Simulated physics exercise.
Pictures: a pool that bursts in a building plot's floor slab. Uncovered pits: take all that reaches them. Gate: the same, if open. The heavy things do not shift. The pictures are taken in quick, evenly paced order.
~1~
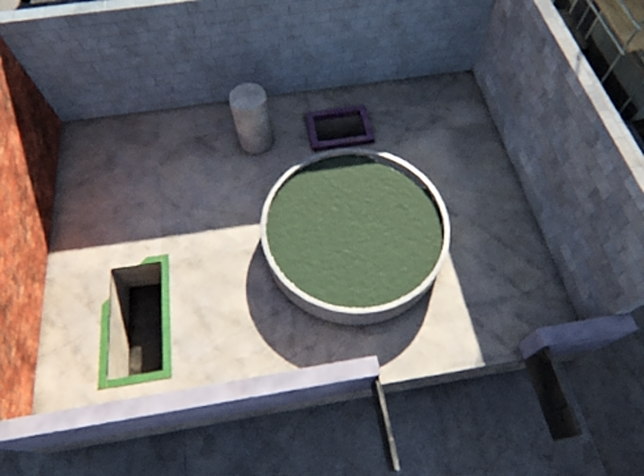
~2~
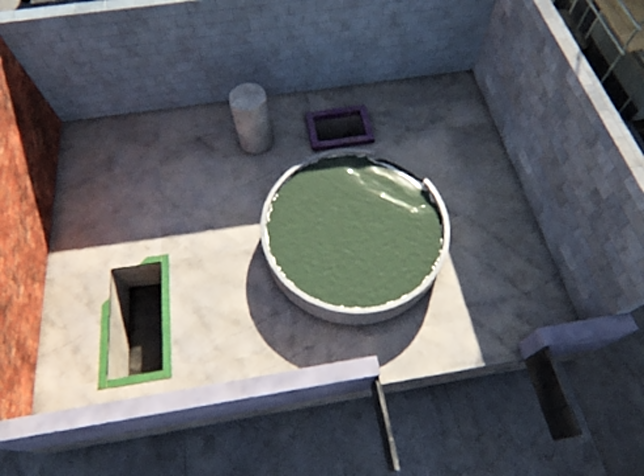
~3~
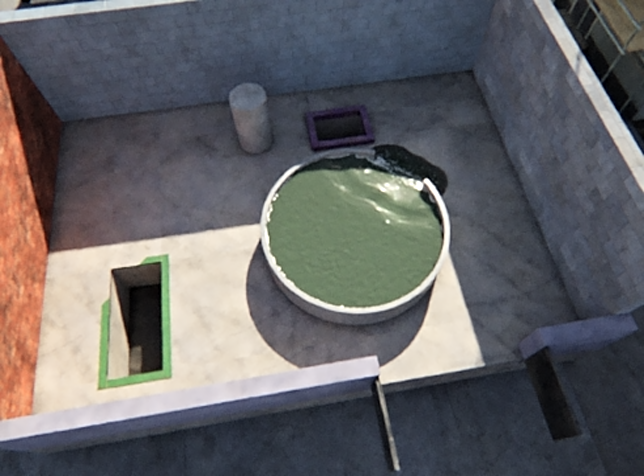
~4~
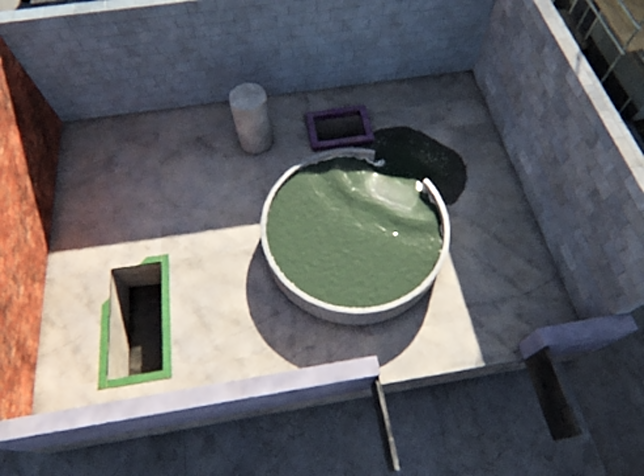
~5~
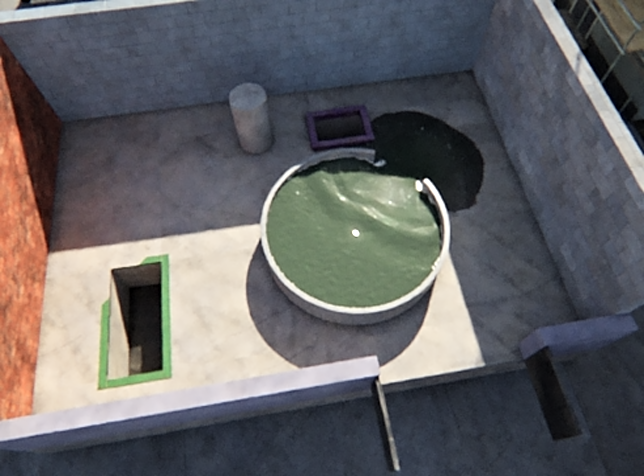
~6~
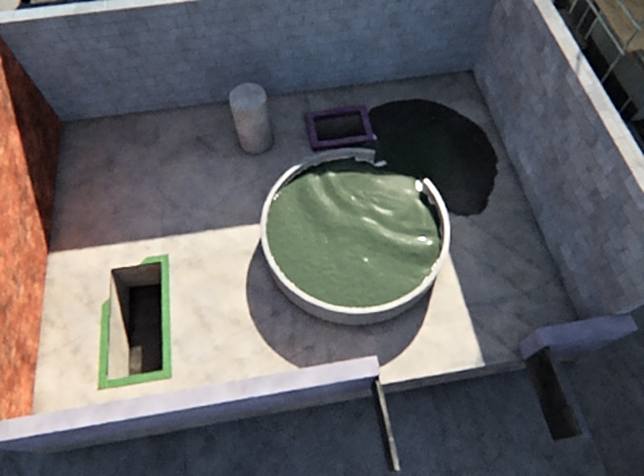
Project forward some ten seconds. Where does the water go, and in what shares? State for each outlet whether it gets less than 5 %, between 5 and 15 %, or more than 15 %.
One by one: The gate will not leave the five-to-fifteen per cent band; the green pit will not reach five per cent; the purple pit will not reach five per cent.
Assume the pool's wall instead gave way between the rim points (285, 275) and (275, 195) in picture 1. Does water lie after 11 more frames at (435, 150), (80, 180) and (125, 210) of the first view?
Point 1: Unwetted; point 2: Inundated; point 3: Inundated.
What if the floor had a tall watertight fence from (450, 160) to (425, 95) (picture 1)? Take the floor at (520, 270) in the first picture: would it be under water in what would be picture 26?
Submerged.
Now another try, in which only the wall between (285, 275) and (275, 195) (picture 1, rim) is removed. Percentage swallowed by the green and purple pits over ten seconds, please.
Green 45 %, purple 0 %.
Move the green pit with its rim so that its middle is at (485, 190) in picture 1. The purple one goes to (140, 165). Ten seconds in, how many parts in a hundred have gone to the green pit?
Share for green: 35 in a hundred.
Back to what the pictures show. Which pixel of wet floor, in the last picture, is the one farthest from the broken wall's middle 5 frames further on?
I reckon the front has reached (469, 71) by then.
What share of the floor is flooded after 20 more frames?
Around 30 in a hundred.
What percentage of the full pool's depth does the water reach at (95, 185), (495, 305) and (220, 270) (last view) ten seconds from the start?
At the three places, in the order asked: Around 10, 25 and 2 per cent.
A moment on, water covers 20 % of the floor; the gate 0 %, the green pit 0 %, the purple pit 0 %.
Next, water covers 20 % of the floor; the gate 0 %, the green pit 0 %, the purple pit 0 %.
Then, water covers 30 % of the floor; the gate 0 %, the green pit 0 %, the purple pit 0 %.
Later, water covers 55 % of the floor; the gate 1 %, the green pit 0 %, the purple pit 1 %.
In the end, water covers 85 % of the floor; the gate 9 %, the green pit 0 %, the purple pit 1 %.
